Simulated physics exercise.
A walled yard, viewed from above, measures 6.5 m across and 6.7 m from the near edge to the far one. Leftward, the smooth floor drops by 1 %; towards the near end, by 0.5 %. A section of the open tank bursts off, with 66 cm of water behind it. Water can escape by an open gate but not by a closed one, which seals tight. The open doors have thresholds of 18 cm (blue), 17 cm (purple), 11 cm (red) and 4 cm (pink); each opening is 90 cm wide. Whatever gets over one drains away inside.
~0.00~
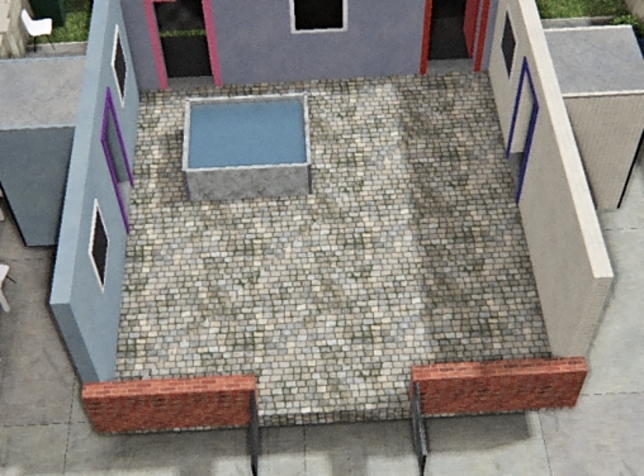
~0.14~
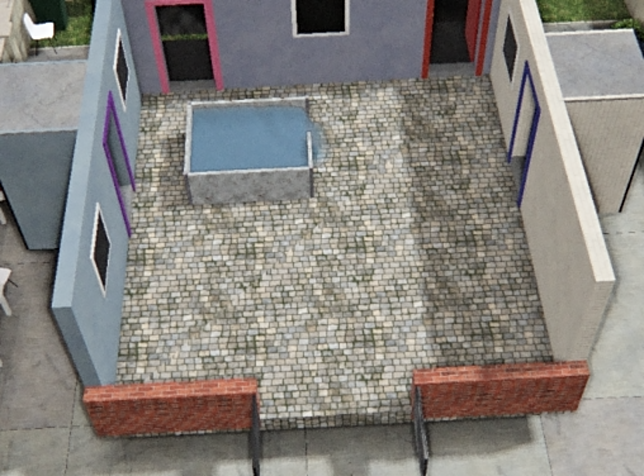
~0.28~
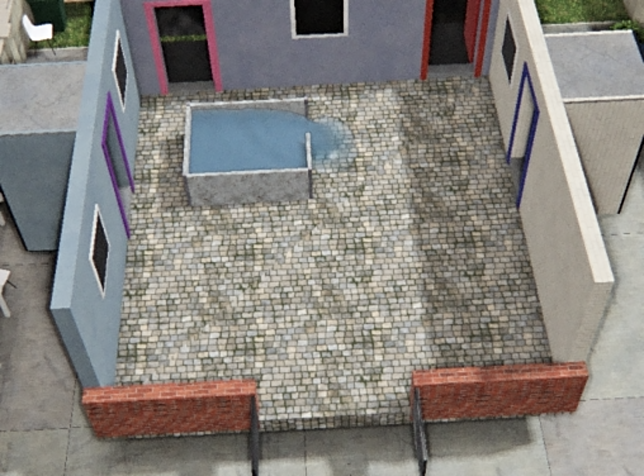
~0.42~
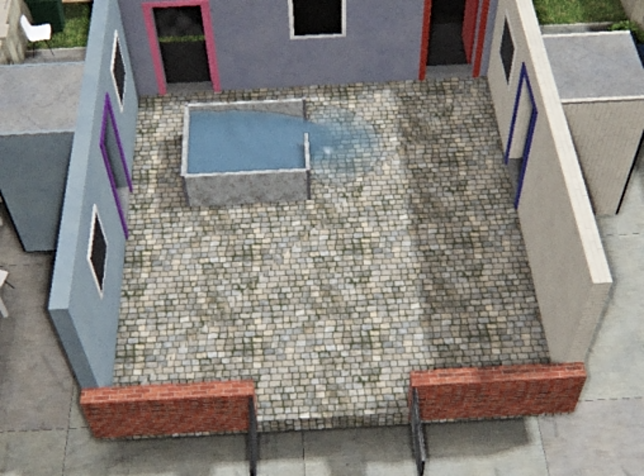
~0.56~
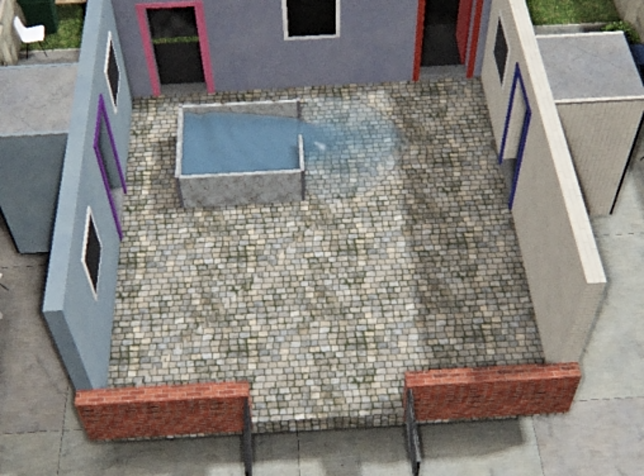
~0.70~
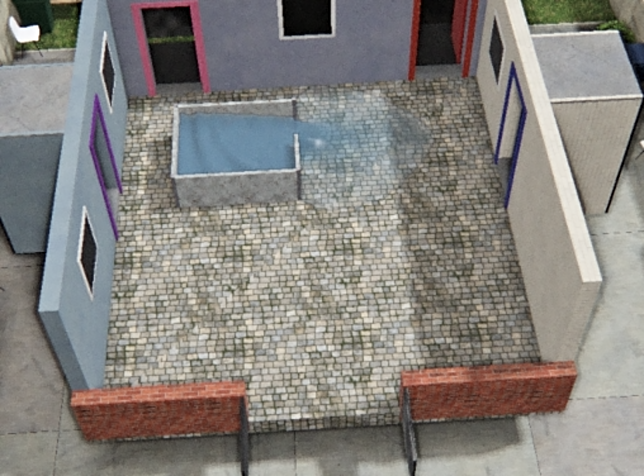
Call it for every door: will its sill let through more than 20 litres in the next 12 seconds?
Blue door - it will not, purple door - it will not, red door - it will, pink door - it will not.
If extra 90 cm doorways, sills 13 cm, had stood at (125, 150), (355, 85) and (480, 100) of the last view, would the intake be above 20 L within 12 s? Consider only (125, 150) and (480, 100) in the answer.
Well, the first is shy of the mark and the second is beyond the mark.
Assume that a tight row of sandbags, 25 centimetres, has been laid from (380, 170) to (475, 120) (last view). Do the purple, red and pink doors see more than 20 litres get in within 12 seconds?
Note - purple: Limit held; red: Limit exceeded; pink: Limit exceeded.
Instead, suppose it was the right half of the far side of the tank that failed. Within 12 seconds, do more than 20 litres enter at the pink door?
Relative to that limit, pink ends up on the high side.
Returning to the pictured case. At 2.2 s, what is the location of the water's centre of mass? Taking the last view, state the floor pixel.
Its balance point sits around (320, 153).
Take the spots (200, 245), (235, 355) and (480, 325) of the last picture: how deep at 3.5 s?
0, 0, 3 cm.
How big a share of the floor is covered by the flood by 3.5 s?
Around 35 per cent wet.
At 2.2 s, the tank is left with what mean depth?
Around 37 cm on average.
After 1.4 s water covers 25 % of the floor and is deepest (32 cm) near (306, 143); blue door 7 cm at the sill, 0 L in, purple door not reached, red door 10 cm at the sill, 0 L in, pink door not reached.
After 2.2 s water covers 30 % of the floor and is deepest (36 cm) near (475, 83); blue door 19 cm at the sill, 0 L in, purple door not reached, red door 18 cm at the sill, 3 L in, pink door not reached.
After 3.5 s water covers 35 % of the floor and is deepest (20 cm) near (455, 78); blue door 14 cm at the sill, 1 L in, purple door not reached, red door 20 cm at the sill, 49 L in, pink door not reached.
After 7.0 s water covers 65 % of the floor and is deepest (13 cm) near (459, 393); blue door 7 cm at the sill, 1 L in, purple door not reached, red door 9 cm at the sill, 76 L in, pink door 1 cm at the sill, 0 L in.
After 12.0 s water covers 90 % of the floor and is deepest (10 cm) near (102, 416); blue door 3 cm at the sill, 1 L in, purple door 6 cm at the sill, 0 L in, red door 3 cm at the sill, 76 L in, pink door 4 cm at the sill, 0 L in.
